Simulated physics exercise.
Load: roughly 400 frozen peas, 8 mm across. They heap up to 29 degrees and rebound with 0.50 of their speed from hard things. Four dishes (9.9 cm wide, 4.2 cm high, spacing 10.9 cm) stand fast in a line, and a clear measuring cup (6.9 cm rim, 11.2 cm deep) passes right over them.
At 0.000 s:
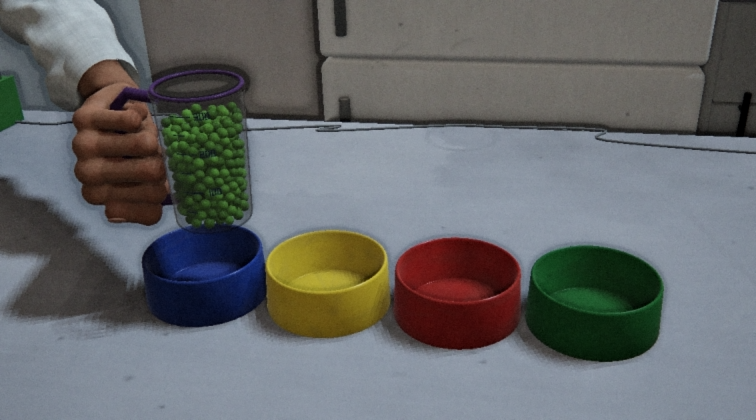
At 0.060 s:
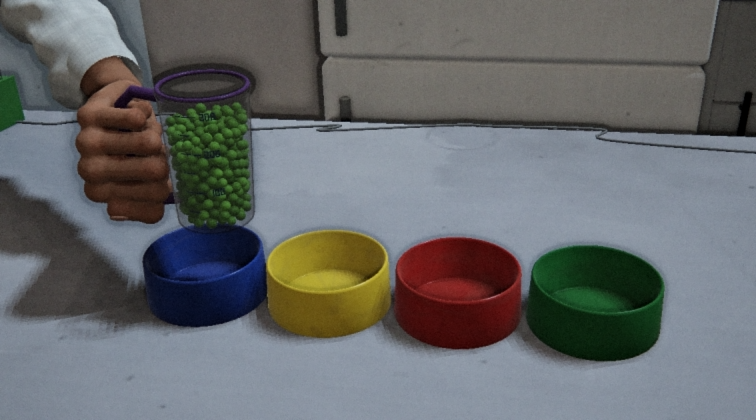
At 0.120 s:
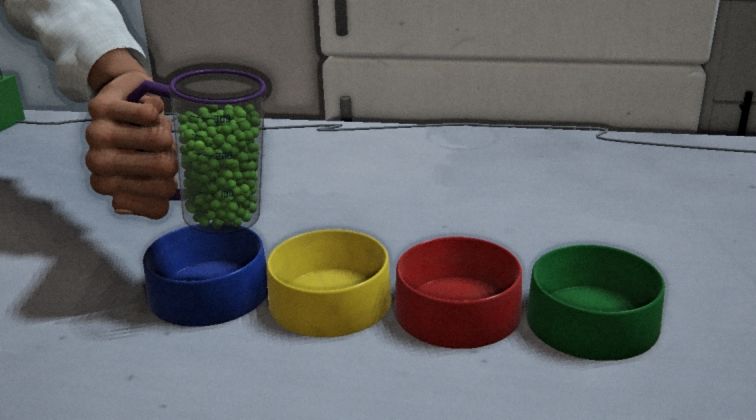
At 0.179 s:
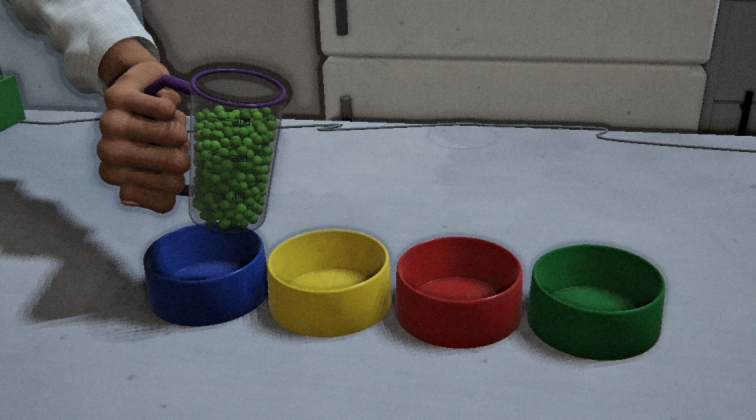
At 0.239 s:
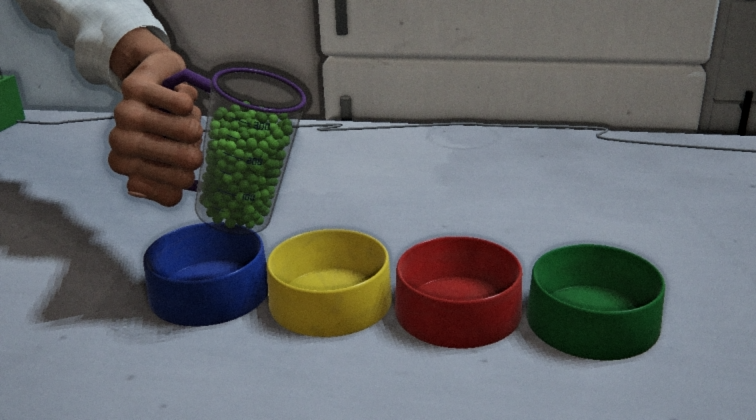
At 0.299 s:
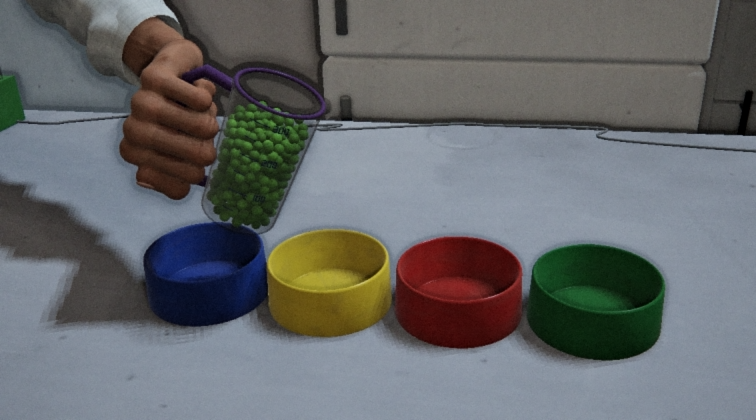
On a pale tabletop, blue, yellow, red and green dishes sit in a row while a hand at the left holds a clear cup of green peas upright above the blue one. The hand moves the cup a short way right, tilting it rightward until it leans between the blue and yellow dishes.
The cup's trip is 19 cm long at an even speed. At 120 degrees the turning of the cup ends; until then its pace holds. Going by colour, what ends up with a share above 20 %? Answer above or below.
Red dish: Below; blue dish: Below; green dish: Above; yellow dish: Below; on the counter: Above.
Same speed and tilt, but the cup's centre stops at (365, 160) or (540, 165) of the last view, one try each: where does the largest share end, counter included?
The winner: Red, then green.
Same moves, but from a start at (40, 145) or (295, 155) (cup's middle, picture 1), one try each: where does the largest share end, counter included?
Most goes to: Yellow; green.
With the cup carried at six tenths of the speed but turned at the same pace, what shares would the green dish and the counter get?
Then: Green 0; counter 10.
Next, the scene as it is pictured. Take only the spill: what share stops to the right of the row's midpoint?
Some 100 per cent.
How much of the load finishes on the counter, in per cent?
Roughly 25 per cent.
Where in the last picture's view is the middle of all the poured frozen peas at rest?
At about (569, 309).
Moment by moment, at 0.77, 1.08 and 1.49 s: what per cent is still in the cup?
About 100, 95, 15.
After 0.77 s, tilt 70 degrees; cup holds 100 %.
Then, at 1.08 s, tilt 100 degrees; cup holds 95 %.
After 1.49 s, tilt 120 degrees; cup holds 15 %, red 15 %, green 50 %.
By 2.3 s all is still; red 10 %, blue 0 %, green 60 %, yellow 0 %, counter 25 %.
